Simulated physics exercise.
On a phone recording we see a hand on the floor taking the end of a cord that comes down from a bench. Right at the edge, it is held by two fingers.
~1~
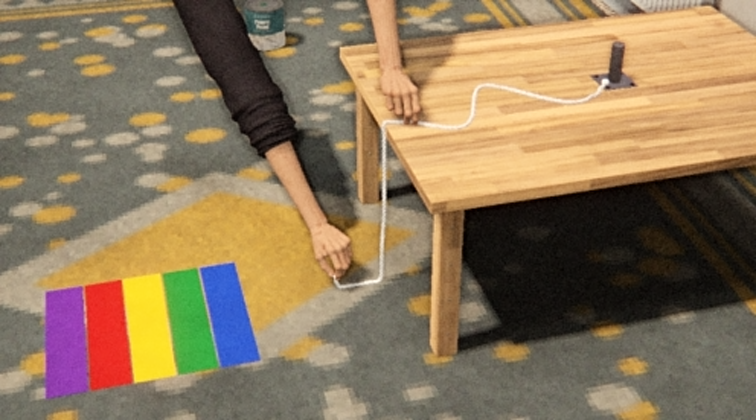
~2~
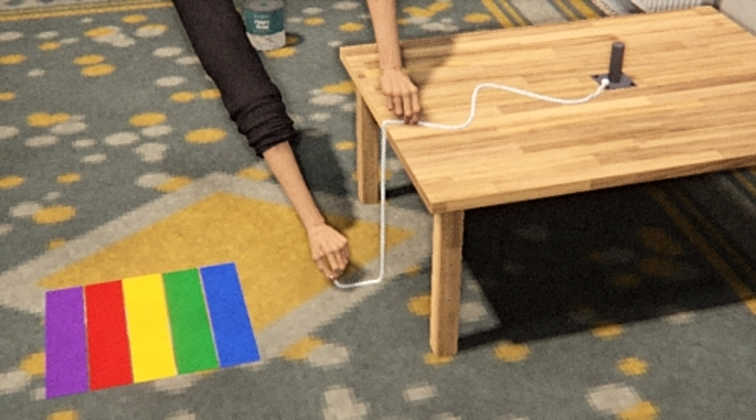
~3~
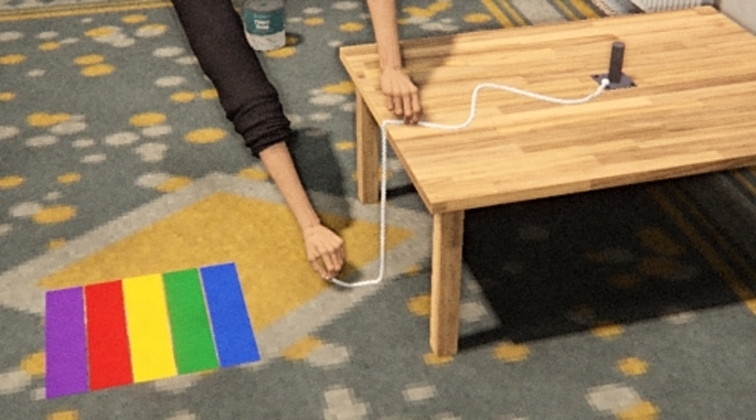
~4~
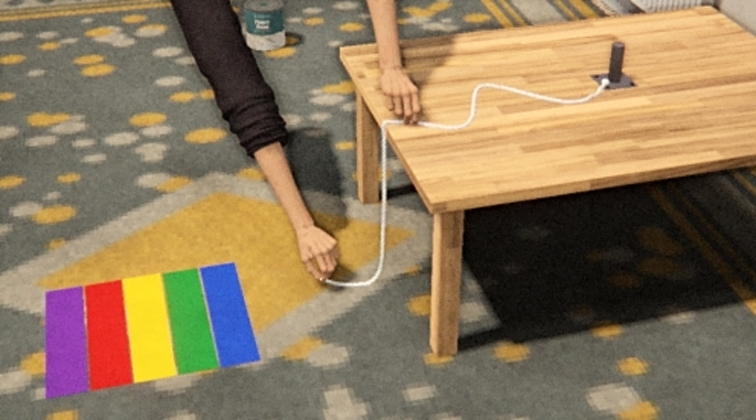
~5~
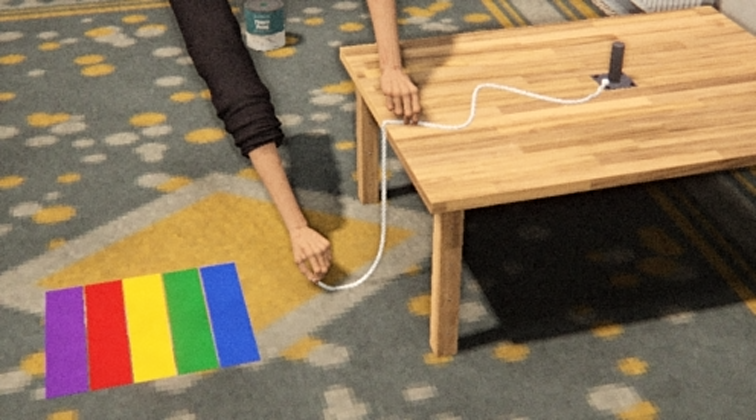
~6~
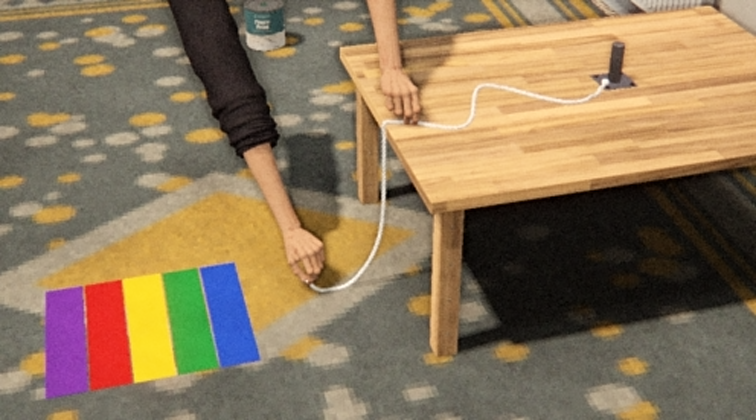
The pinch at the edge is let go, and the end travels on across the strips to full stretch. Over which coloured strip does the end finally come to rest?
Over the red strip.
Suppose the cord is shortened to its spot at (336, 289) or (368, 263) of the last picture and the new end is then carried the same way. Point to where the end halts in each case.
Respectively (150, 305) and (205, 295).
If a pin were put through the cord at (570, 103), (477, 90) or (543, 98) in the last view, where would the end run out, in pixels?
Expect roughly (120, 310) for the first, (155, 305) for the second and (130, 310) for the third.
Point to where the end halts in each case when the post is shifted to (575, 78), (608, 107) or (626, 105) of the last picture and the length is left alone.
First try about (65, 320), second about (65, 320), third about (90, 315).
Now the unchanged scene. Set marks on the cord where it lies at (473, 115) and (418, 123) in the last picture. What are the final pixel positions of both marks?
Final positions are (397, 116) and (334, 156), in that order.
A little later, end near (175, 302); over green.
Next, end near (131, 309); over yellow.
When it is tight, end near (104, 314); over red. Over red.
